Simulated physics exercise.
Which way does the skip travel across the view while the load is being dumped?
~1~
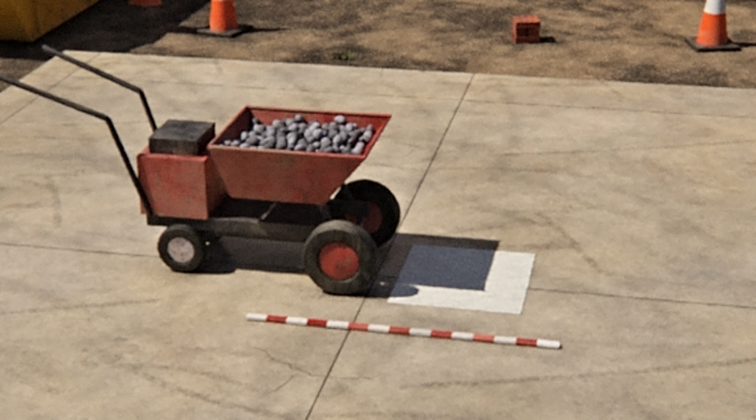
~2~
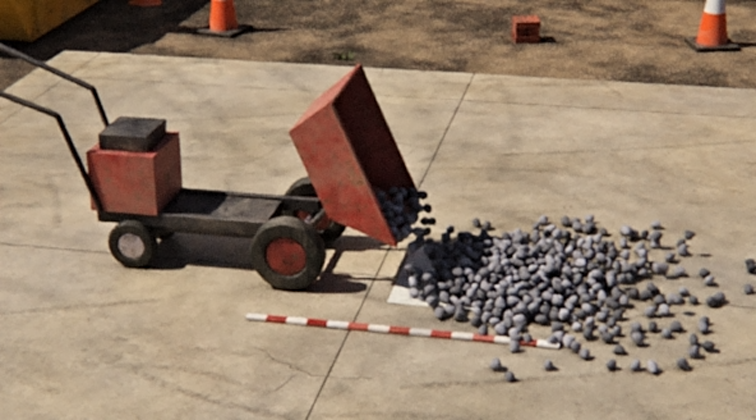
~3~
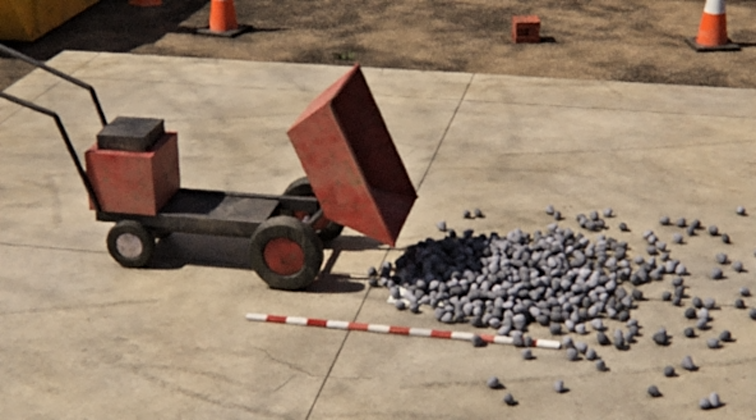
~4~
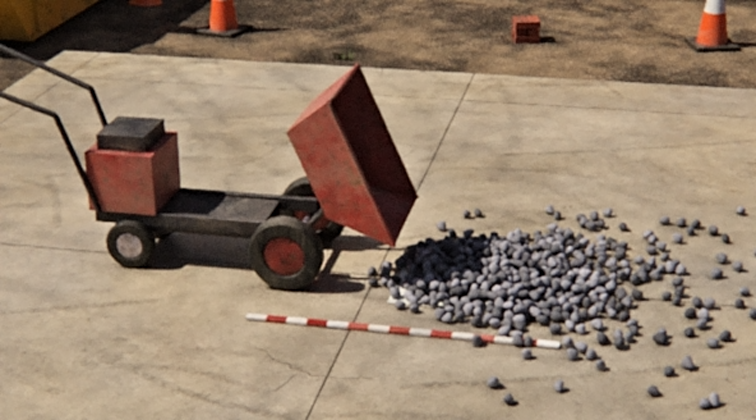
The skip moves to the left, as the barrow draws back away from the stones.
